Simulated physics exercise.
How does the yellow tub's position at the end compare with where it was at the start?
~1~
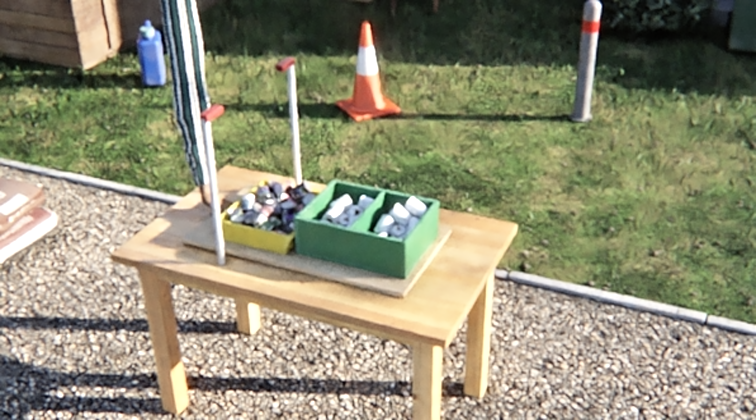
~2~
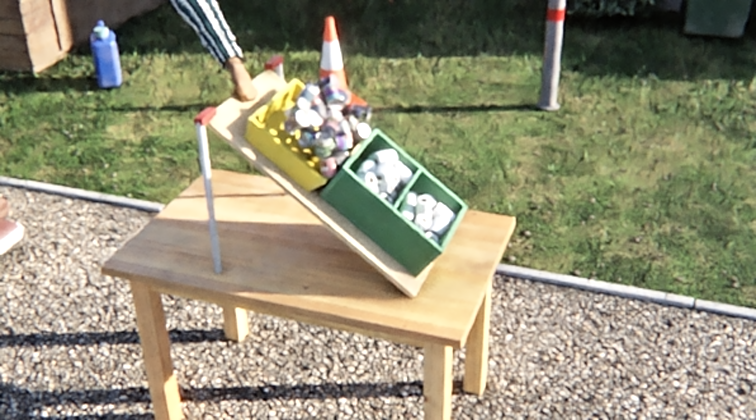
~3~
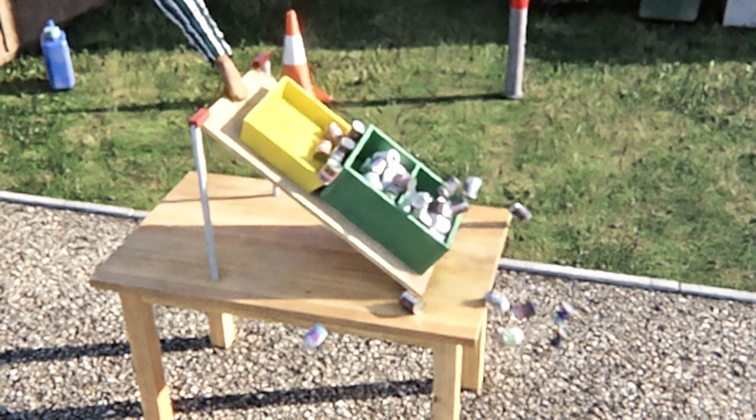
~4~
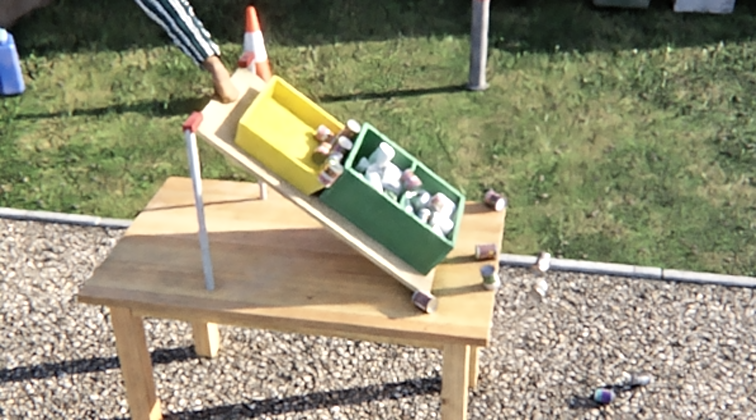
At the start the yellow tub sat level, low down near the tabletop. By the end it was raised well above the table and tilted down toward the right.
